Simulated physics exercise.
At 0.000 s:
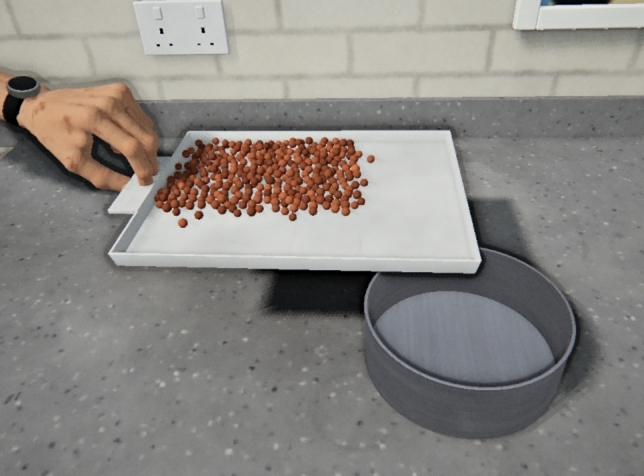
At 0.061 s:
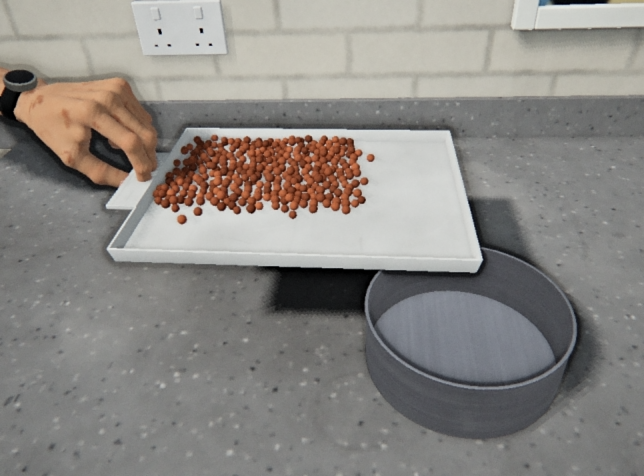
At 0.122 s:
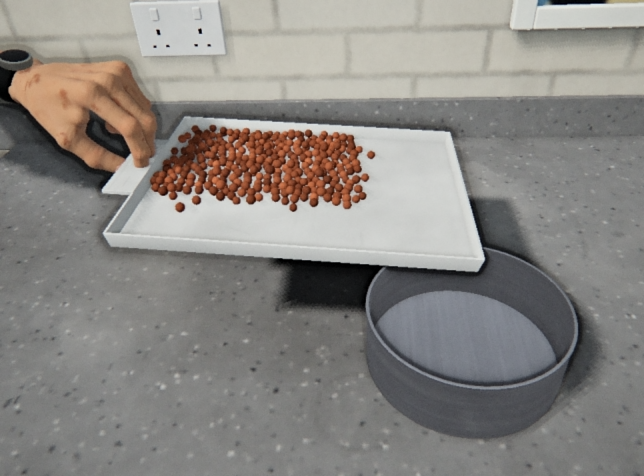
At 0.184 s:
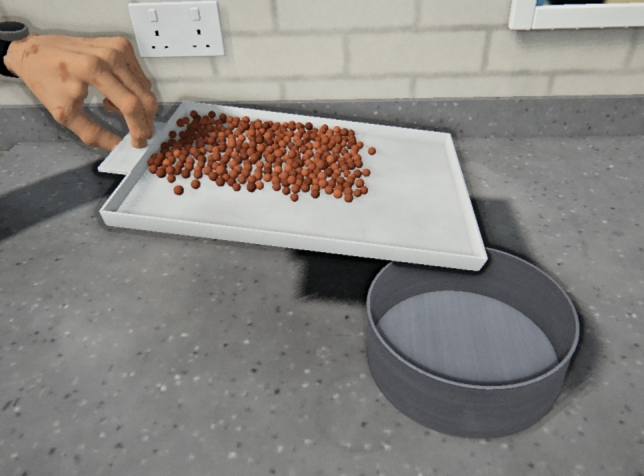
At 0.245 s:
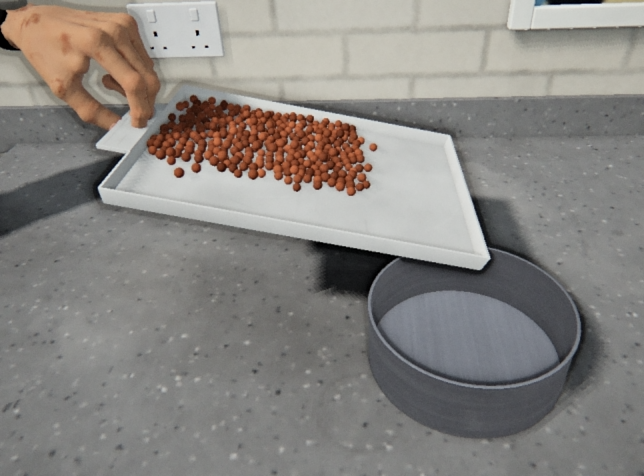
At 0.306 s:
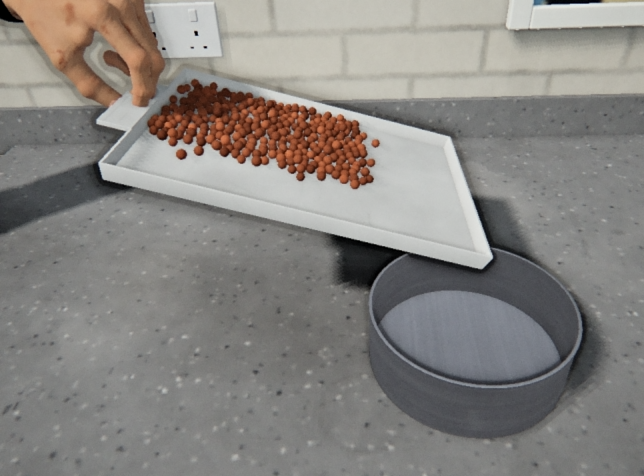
A white rimmed tray holding a heap of reddish-brown clay pellets tilted steadily as a hand raised its left end, while its right edge stayed over a still, round grey pot on the counter.
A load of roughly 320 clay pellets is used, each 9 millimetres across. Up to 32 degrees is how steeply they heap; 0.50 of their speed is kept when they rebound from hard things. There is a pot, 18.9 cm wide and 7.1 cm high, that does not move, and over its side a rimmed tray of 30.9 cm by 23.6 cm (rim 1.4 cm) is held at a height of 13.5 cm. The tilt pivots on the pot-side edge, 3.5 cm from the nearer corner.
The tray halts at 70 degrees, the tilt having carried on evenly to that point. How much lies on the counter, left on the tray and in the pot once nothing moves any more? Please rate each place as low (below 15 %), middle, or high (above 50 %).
Counter: Middle, tray: High, pot: Low.
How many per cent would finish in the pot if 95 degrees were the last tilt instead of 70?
In that case some 20 per cent.
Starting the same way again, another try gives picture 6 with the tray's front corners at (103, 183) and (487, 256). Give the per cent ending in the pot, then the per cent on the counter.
Pot 5; counter 15.
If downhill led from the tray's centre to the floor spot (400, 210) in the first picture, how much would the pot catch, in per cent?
Near 25 percent, give or take.
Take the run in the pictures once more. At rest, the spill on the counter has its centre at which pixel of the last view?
Roughly at pixel (522, 248) in the last view.
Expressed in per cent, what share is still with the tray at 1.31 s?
Value: About 75%.
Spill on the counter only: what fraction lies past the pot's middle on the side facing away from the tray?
That works out to about 100 percent.
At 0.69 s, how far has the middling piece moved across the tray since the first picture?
I'd say close to 10 centimetres.
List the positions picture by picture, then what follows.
Tray tilt 0 degrees, front corners at (113, 252) and (477, 259); middle of the pieces at (270, 172); pot at (466, 306), in the first picture.
Tray tilt 1 degrees, front corners at (112, 247) and (478, 258); middle of the pieces at (269, 169), in the second picture.
Tray tilt 4 degrees, front corners at (108, 232) and (480, 257), lowest corner right back; middle of the pieces at (269, 162), in the third picture.
Tray tilt 8 degrees, front corners at (105, 210) and (483, 256), lowest corner right back; middle of the pieces at (270, 151), in the fourth picture.
Tray tilt 12 degrees, front corners at (103, 187) and (486, 256), lowest corner right back; middle of the pieces at (271, 140), in the fifth picture.
Tray tilt 17 degrees, front corners at (104, 162) and (489, 255), lowest corner right back; middle of the pieces at (274, 129); pot at (471, 305). Its pace works out near 65 degrees a second, in the sixth picture.
After 0.69 s, tilt 42 degrees; the tray holds 100 %, the pot 0 %.
After 0.95 s, tilt 60 degrees; the tray holds 85 %, the pot 0 %.
Then, at 1.31 s, tilt 70 degrees; the tray holds 75 %, the pot 5 %.
By 1.7 s all is still; counter 20 %, tray 75 %, pot 5 %.
